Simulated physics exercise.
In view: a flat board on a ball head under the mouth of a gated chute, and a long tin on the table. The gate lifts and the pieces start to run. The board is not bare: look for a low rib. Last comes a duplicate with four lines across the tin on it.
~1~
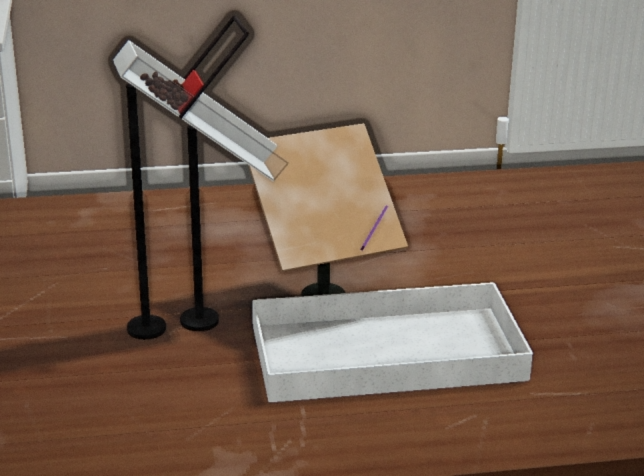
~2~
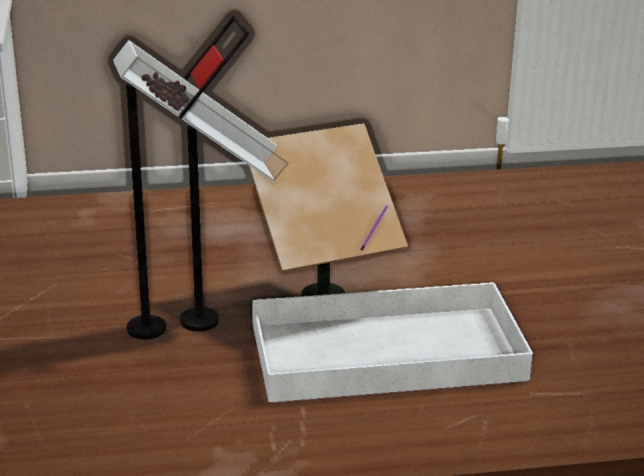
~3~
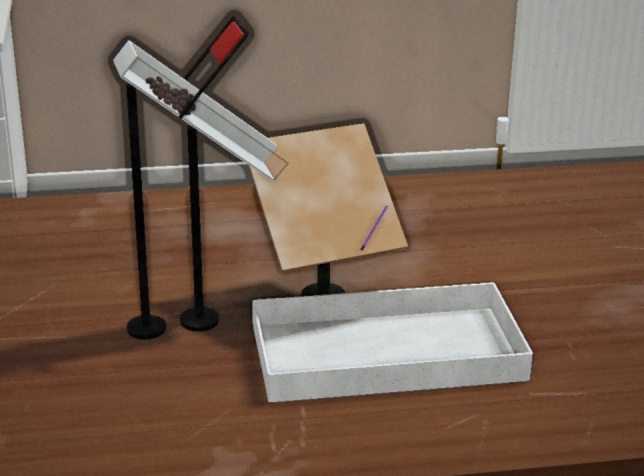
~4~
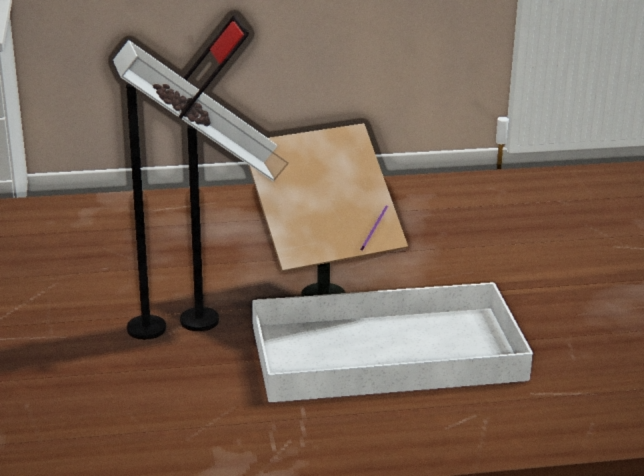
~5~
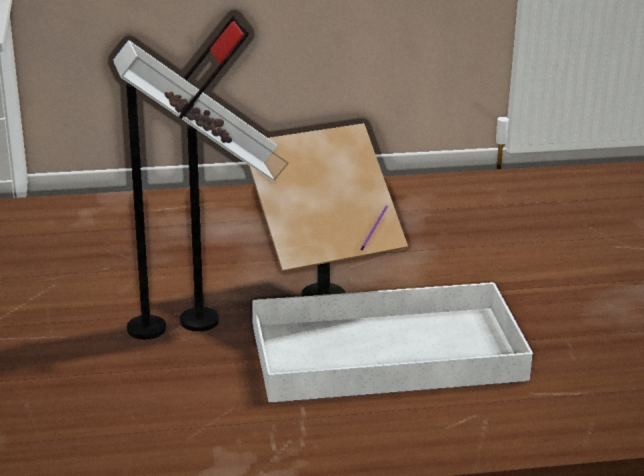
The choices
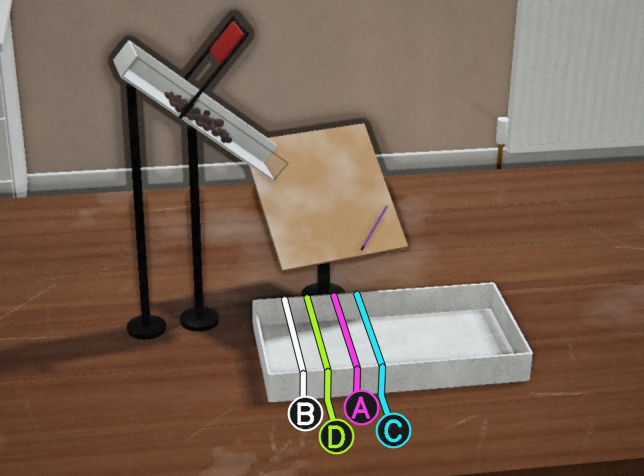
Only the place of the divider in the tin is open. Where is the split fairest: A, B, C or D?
C works best here.
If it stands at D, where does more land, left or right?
Right.
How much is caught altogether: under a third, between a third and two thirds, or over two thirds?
It is over two thirds.
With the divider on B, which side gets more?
More lands on the right.
On the marked copy, line A crosses the front rim at (357, 367); line B crosses the front rim at (303, 371); line C crosses the front rim at (382, 365); line D crosses the front rim at (327, 369).
With A, of what is caught, a small share on the left of the divider, all but a few on the right.
With B, of what is caught, none at all on the left of the divider, the whole lot on the right.
With C, of what is caught, close to two thirds on the left of the divider, close to a third on the right.
With D, of what is caught, none at all on the left of the divider, the whole lot on the right.
